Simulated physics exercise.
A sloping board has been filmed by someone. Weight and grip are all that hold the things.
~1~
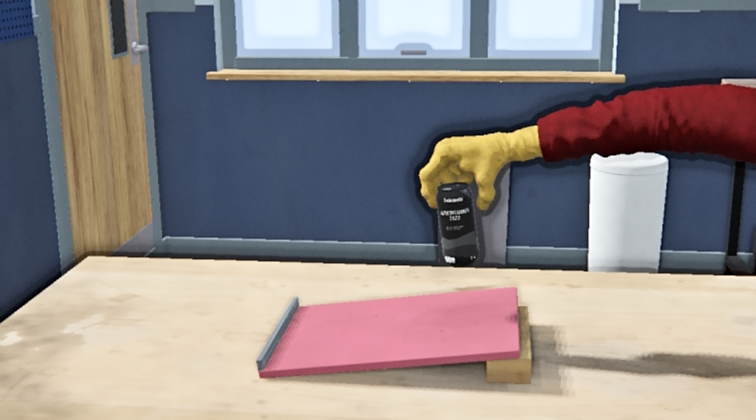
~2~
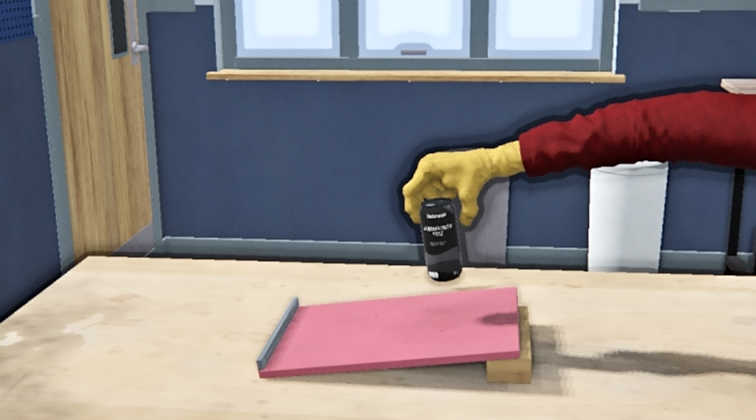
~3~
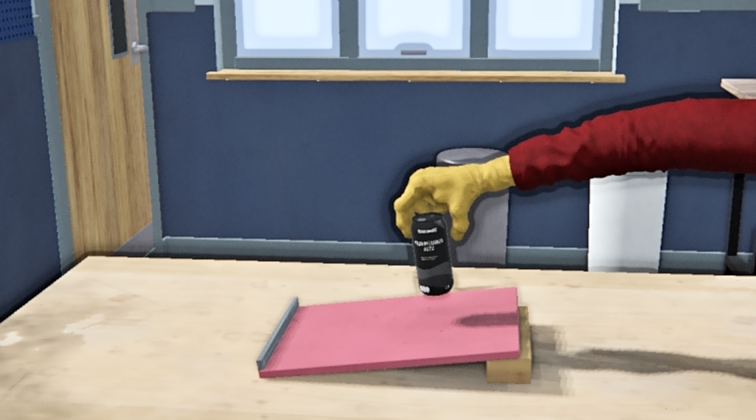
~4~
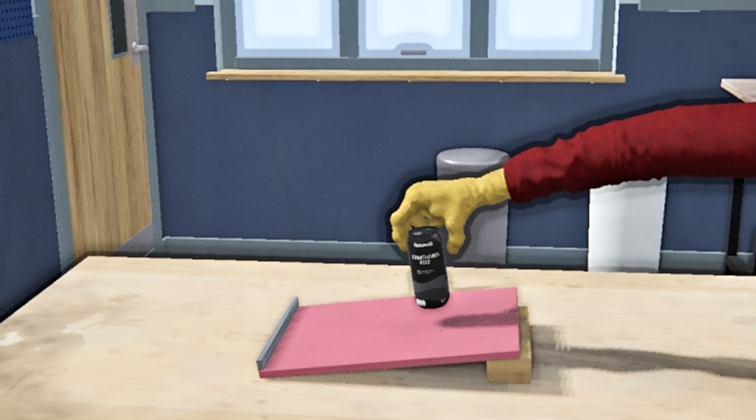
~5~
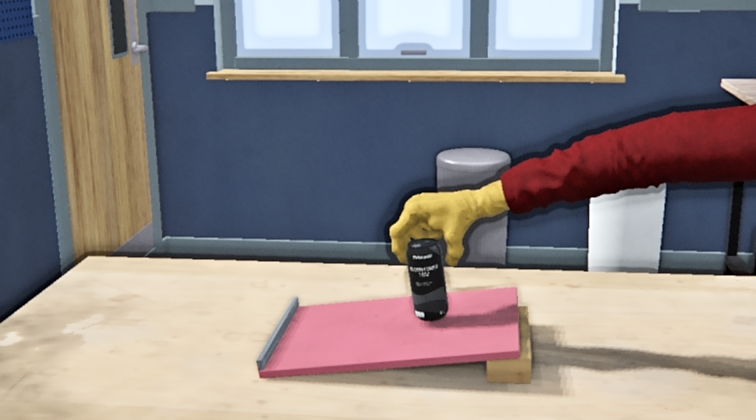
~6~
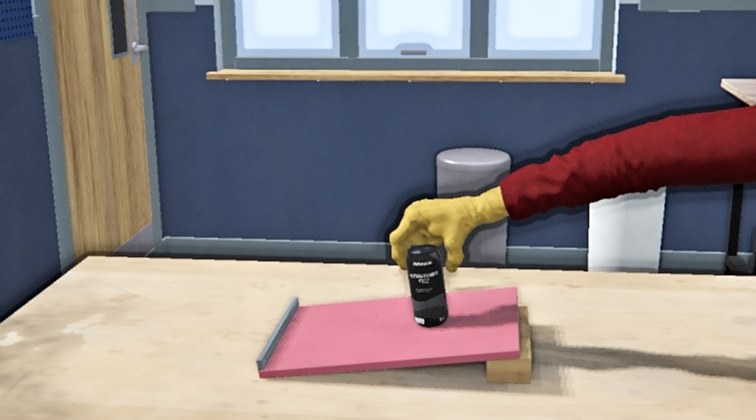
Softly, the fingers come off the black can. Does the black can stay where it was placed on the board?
Still.
Then, 0.30 s later than the last frame, all is still.
Then, 0.70 s later than the last frame, black can resting near (427, 286).
When it is over, it is as before. End places, in pixels of the last picture, black can near (427, 286). The black can keeps its place.
